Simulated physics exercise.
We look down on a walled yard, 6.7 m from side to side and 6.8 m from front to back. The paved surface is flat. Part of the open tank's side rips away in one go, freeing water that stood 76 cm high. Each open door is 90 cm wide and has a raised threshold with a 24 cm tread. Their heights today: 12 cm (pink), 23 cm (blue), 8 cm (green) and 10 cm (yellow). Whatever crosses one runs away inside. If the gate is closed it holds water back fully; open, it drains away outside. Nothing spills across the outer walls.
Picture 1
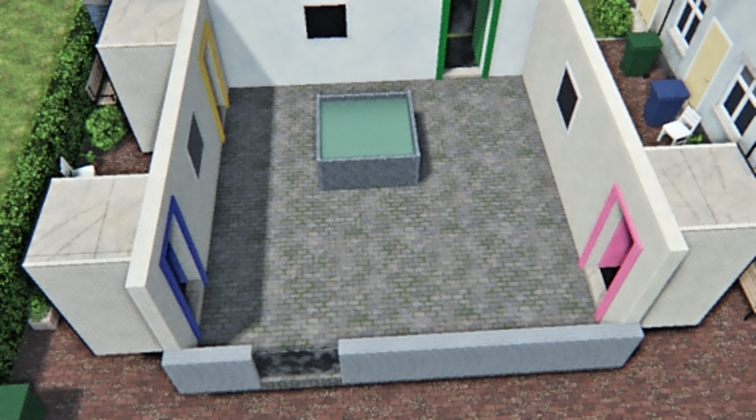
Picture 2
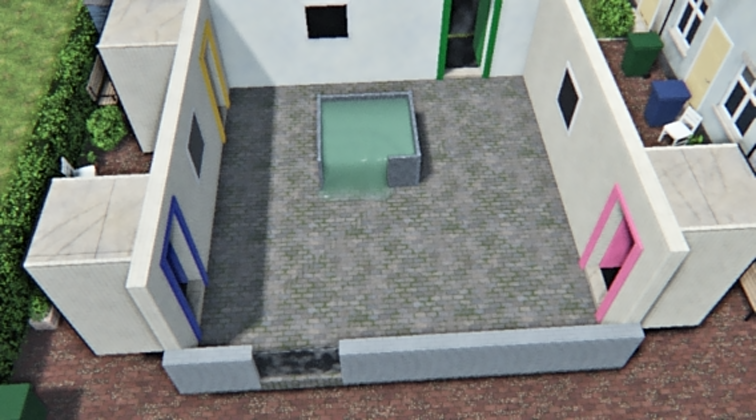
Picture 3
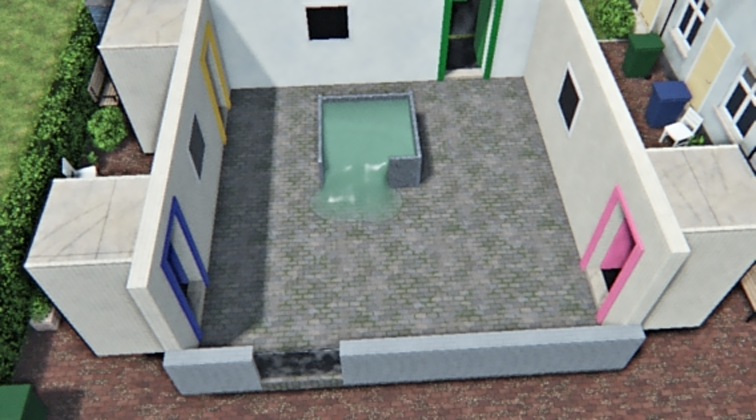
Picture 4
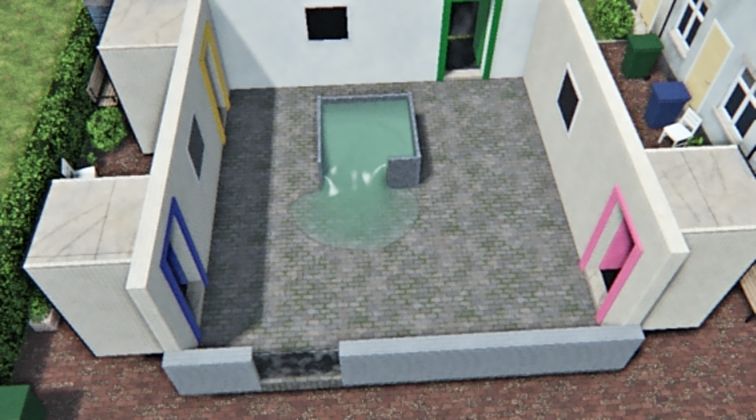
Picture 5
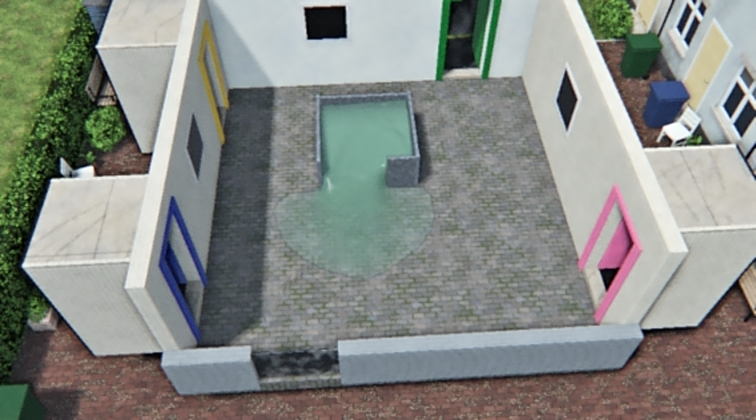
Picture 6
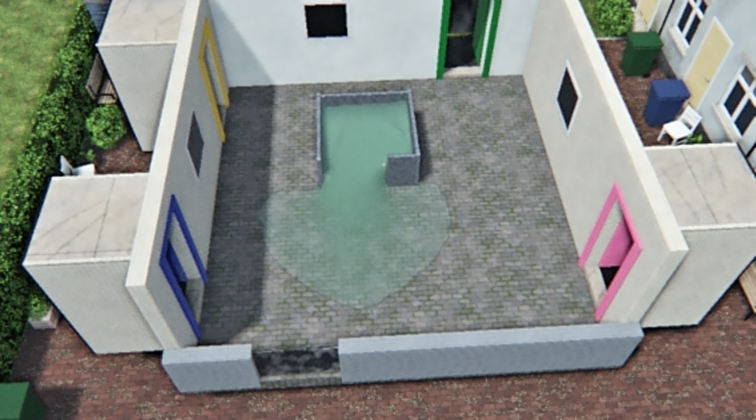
A walled yard paved with grey bricks is seen from high above, with the camera still. A grey tank of green water stands toward the back, with a blue door and a yellow door on the left, a green one behind, a pink one on the right and a low grey wall in front. Most of the tank's front side vanishes, and water pours out, spreading forward across the paving in a widening, thinning sheet.
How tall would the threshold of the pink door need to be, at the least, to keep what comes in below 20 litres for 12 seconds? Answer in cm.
About 12 cm.
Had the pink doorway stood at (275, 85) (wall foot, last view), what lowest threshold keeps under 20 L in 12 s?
Roughly 6.5 cm.
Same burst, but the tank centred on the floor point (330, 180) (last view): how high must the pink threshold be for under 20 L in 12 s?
Some 13.5 cm.
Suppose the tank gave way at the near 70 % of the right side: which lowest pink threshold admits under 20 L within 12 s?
Then roughly 10.0 cm.
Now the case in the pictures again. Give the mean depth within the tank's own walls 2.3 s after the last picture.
About 22 cm.
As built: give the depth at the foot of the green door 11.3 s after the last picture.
Roughly 8.0 cm deep.
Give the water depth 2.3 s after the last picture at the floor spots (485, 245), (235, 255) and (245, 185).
In that order: 1, 2 and 0 cm.
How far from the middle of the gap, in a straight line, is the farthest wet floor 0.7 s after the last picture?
Some 4.2 m out.
Then, 0.7 s after the last picture water covers 35 % of the floor, deepest (36 cm) near (346, 189); it has not reached the pink door.
Then, 2.3 s after the last picture water covers 40 % of the floor, deepest (30 cm) near (263, 366); 8 cm at the pink door, 0 litres in over its 12 cm threshold.
Then, 11.3 s after the last picture water covers 100 % of the floor, deepest (11 cm) near (358, 85); 6 cm at the pink door, 19 litres in over its 12 cm threshold.
At the pink door as built, the water peaked near 17 cm, 2.9 s after the last picture.
Run again over the same 12 s with other heights there, 34 litres in over 10.5 cm, 6 litres over 14.5 cm. The limit of 20 litres is kept from about 12 cm up.
